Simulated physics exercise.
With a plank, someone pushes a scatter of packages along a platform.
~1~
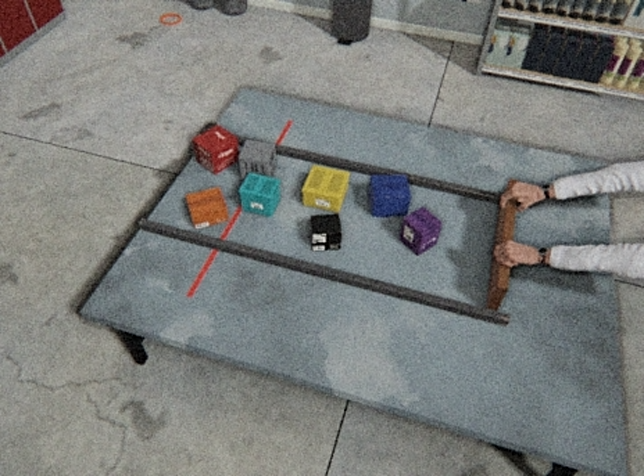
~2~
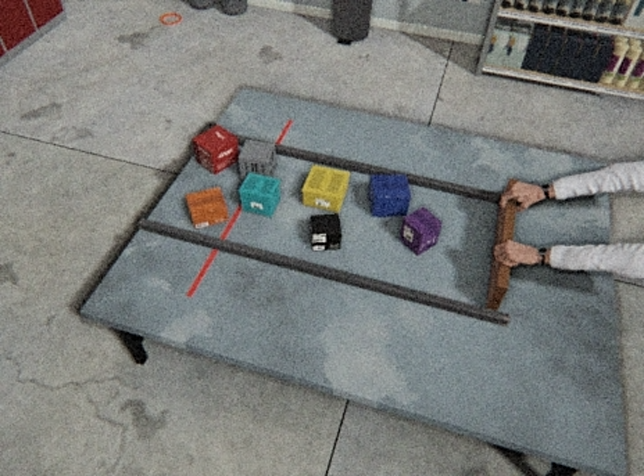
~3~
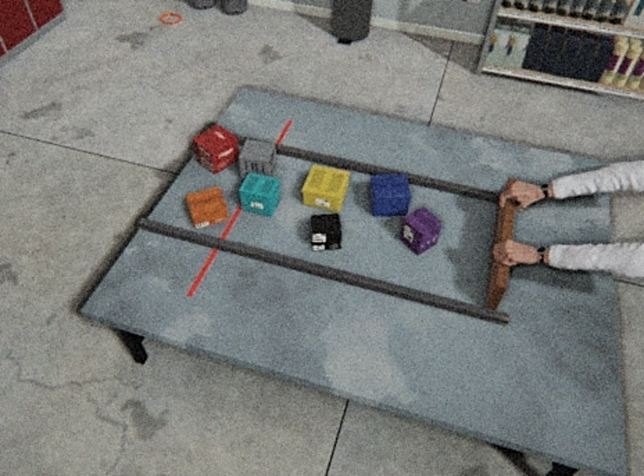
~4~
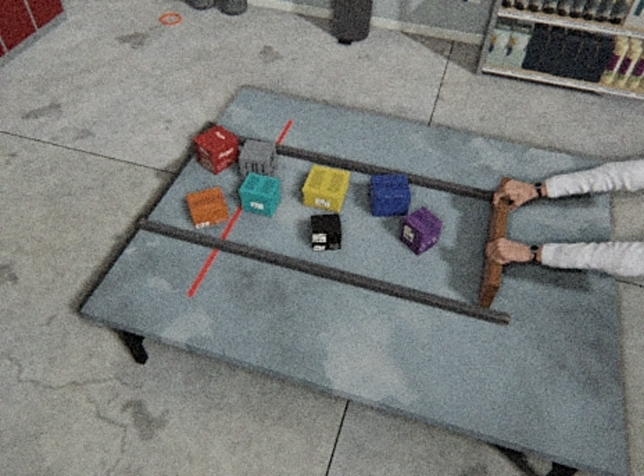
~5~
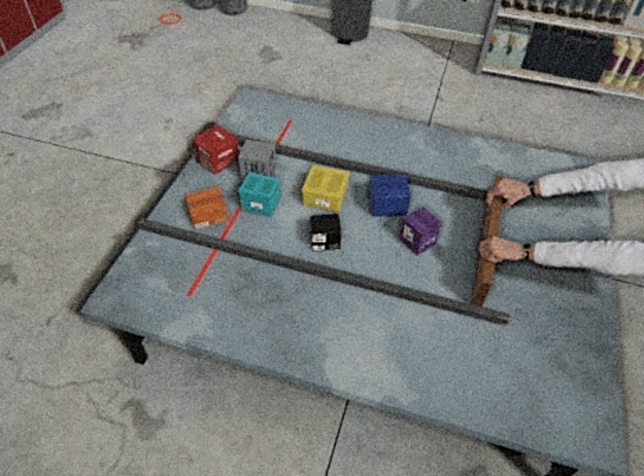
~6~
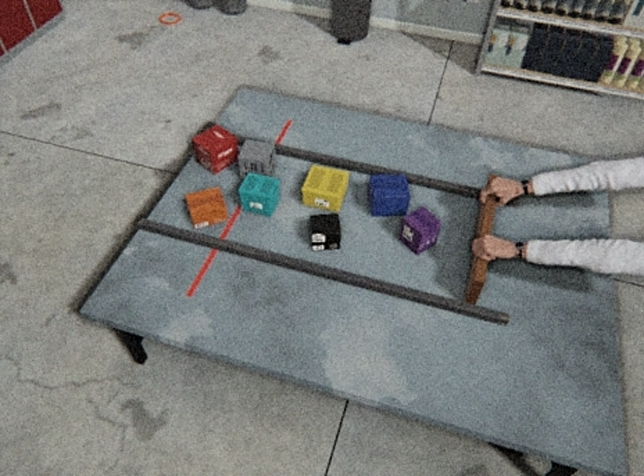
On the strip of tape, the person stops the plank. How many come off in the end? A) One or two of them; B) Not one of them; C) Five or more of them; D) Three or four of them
(A) One or two of them.
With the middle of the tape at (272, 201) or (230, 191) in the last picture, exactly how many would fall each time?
Counts: 1, 2.
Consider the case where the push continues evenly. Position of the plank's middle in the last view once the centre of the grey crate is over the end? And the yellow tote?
When the grey crate crosses, the middle is near (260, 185); when the yellow tote crosses, near (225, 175).
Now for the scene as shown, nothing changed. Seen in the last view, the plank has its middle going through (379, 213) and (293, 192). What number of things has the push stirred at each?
The count is 2 at the first point and 8 at the second.
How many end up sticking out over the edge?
Tally: 0.
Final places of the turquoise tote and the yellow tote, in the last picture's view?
The first comes to rest at (203, 185), and the second at (208, 159).
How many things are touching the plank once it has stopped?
The count is 3.
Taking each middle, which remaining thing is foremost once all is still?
That's the yellow tote.
Early on, none off yet; red box at rest near (216, 149); orange parcel at rest near (207, 208); grey crate at rest near (258, 162).
A while later, none off yet; red box at rest near (215, 149); orange parcel at rest near (206, 208); grey crate travelled a little near (245, 160).
Finally, the number that fall off is one or two; lost, grey crate and red box.
